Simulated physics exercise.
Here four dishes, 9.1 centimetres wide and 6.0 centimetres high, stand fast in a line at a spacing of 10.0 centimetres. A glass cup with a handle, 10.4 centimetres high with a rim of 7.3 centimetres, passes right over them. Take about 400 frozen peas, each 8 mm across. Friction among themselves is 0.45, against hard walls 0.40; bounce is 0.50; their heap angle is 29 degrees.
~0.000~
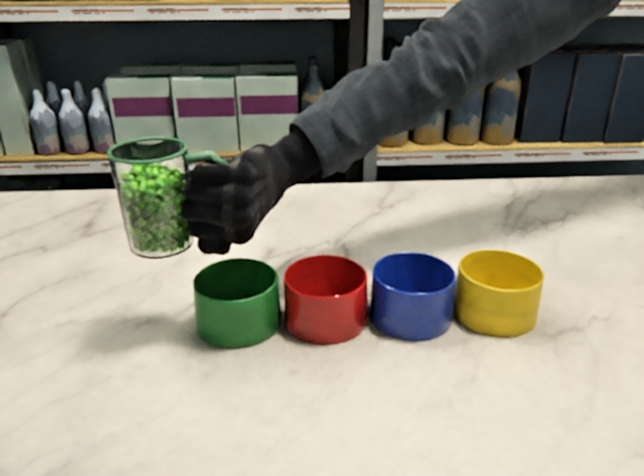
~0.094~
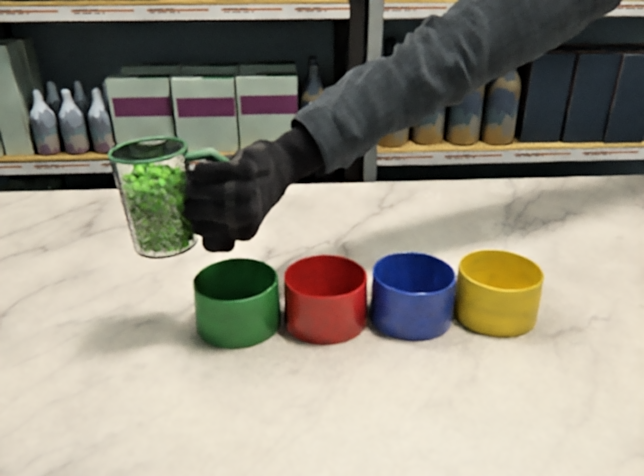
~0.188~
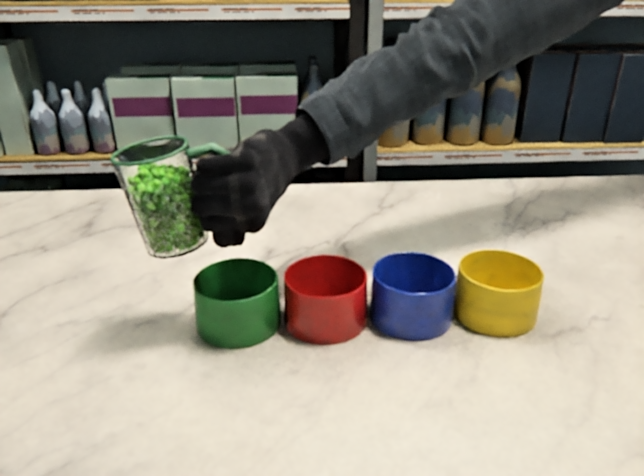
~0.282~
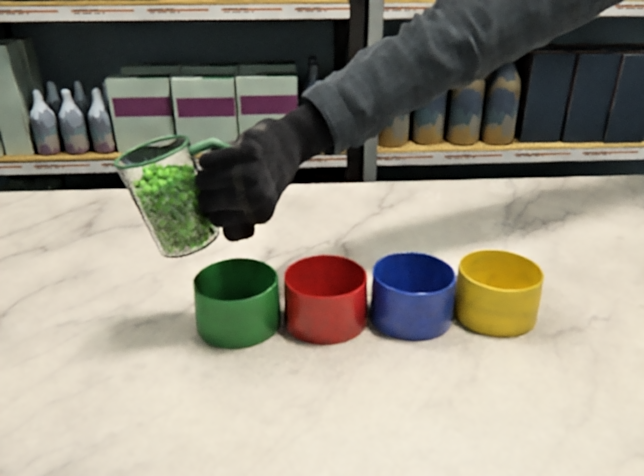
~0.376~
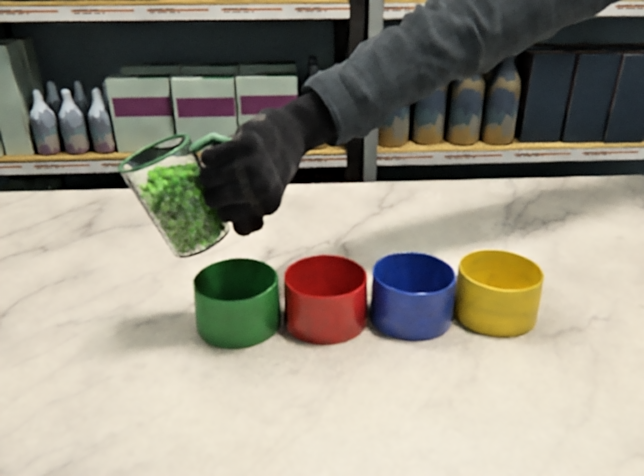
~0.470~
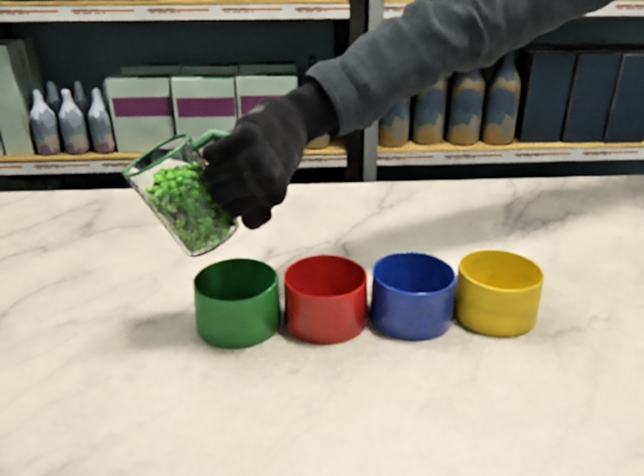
At first, a black-gloved hand holds a clear cup of green peas upright by its handle, left of and above a row of green, red, blue and yellow dishes on a marble counter. The hand then steadily tilts the cup while moving it slightly right, and the peas stay inside.
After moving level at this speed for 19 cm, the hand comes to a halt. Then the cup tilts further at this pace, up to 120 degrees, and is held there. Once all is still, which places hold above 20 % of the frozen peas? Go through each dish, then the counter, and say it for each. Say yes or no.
Red: No, blue: No, green: Yes, yellow: No, counter: No.
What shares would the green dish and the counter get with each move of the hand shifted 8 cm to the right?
Shares - green 0 / counter 10.
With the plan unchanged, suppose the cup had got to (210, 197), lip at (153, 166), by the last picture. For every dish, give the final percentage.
It'd finish with red at 40, blue at 0, green at 30 and yellow at 0.
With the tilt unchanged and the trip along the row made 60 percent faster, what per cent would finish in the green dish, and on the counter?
The shares would then be green 30 and counter 30.
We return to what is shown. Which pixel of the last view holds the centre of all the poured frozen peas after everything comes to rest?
Close to pixel (238, 302).
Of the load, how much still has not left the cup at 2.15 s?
About 5 %.
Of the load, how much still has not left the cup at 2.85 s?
Estimate: Some 0 %.
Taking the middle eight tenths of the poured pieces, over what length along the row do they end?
5 centimetres.
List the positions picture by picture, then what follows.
The first frame shows cup at (155, 198), tilt 0 degrees, lip at (110, 151), moved 0.0 cm; middle of the pieces at (157, 208); green dish at (236, 279); red dish at (326, 276); blue dish at (414, 272); yellow dish at (501, 269).
The second frame shows cup at (158, 198), tilt 2 degrees, lip at (111, 152), moved 0.3 cm; middle of the pieces at (160, 207).
The third frame shows cup at (165, 198), tilt 8 degrees, lip at (114, 156), moved 1.0 cm; middle of the pieces at (168, 207).
The fourth frame shows cup at (172, 198), tilt 14 degrees, lip at (117, 161), moved 1.7 cm; middle of the pieces at (176, 207).
The fifth frame shows cup at (179, 198), tilt 20 degrees, lip at (121, 166), moved 2.4 cm; middle of the pieces at (184, 206).
The sixth frame shows cup at (186, 198), tilt 27 degrees, lip at (126, 171), moved 3.1 cm; middle of the pieces at (192, 205); green dish at (236, 279); red dish at (326, 276); blue dish at (414, 272); yellow dish at (501, 269). The cup turns about 65 degrees a second and travels 8 cm a second.
After 1.48 s, tilt 92 degrees; cup holds 100 %.
After 2.15 s, tilt 120 degrees; cup holds 5 %, green 95 %.
After 2.85 s, tilt 120 degrees; cup holds 0 %, green 100 %.
In the end, at 3.2 s, red 0 %, blue 0 %, green 100 %, yellow 0 %, counter 0 %.
